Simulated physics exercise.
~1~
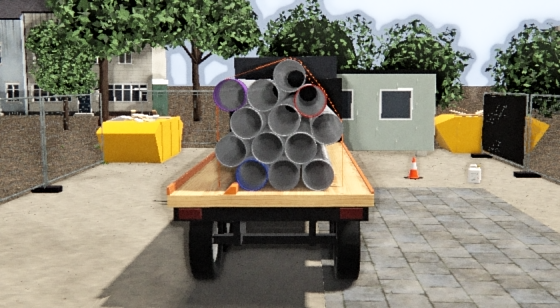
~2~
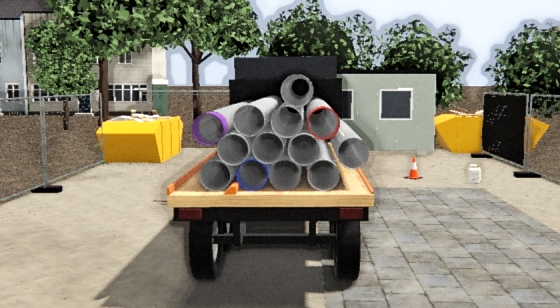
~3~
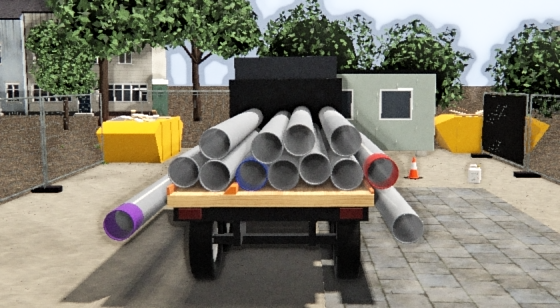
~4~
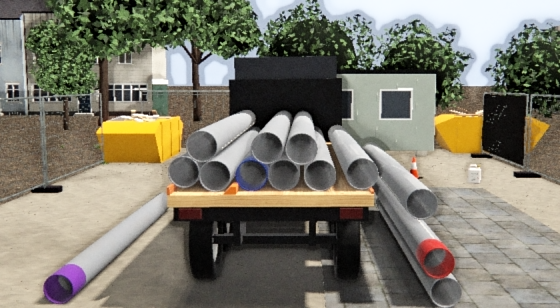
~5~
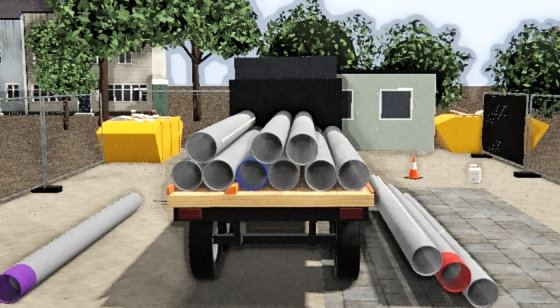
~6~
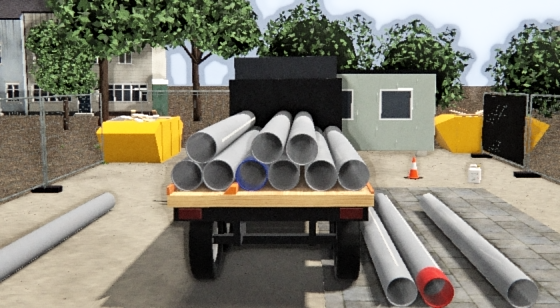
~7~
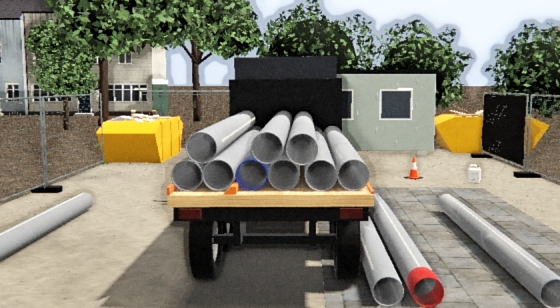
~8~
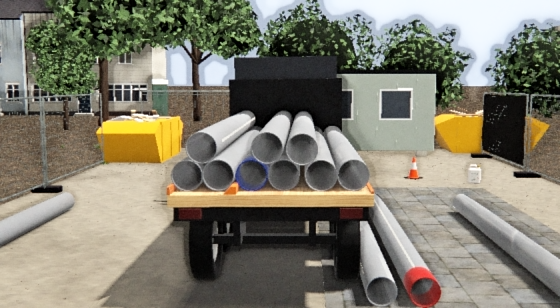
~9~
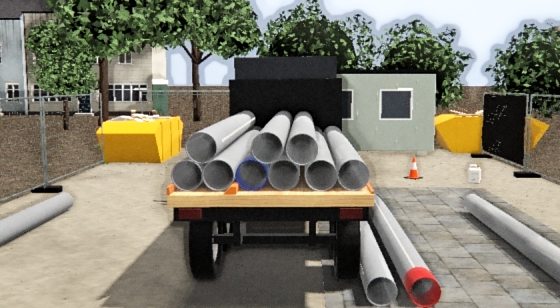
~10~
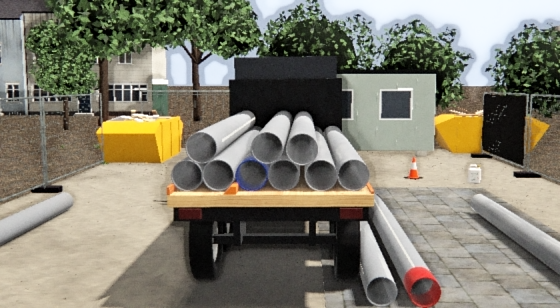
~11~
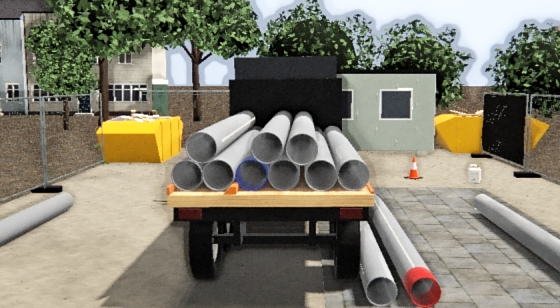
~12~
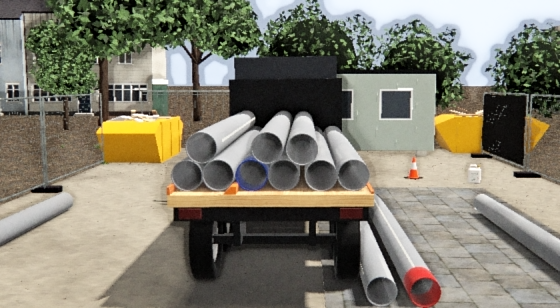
A stack of grey pipes on a flatbed spread apart and some rolled off, the purple-ended one dropping left and the red-ended one right, until all lay still, with the blue-ended pipe still aboard among the rest.
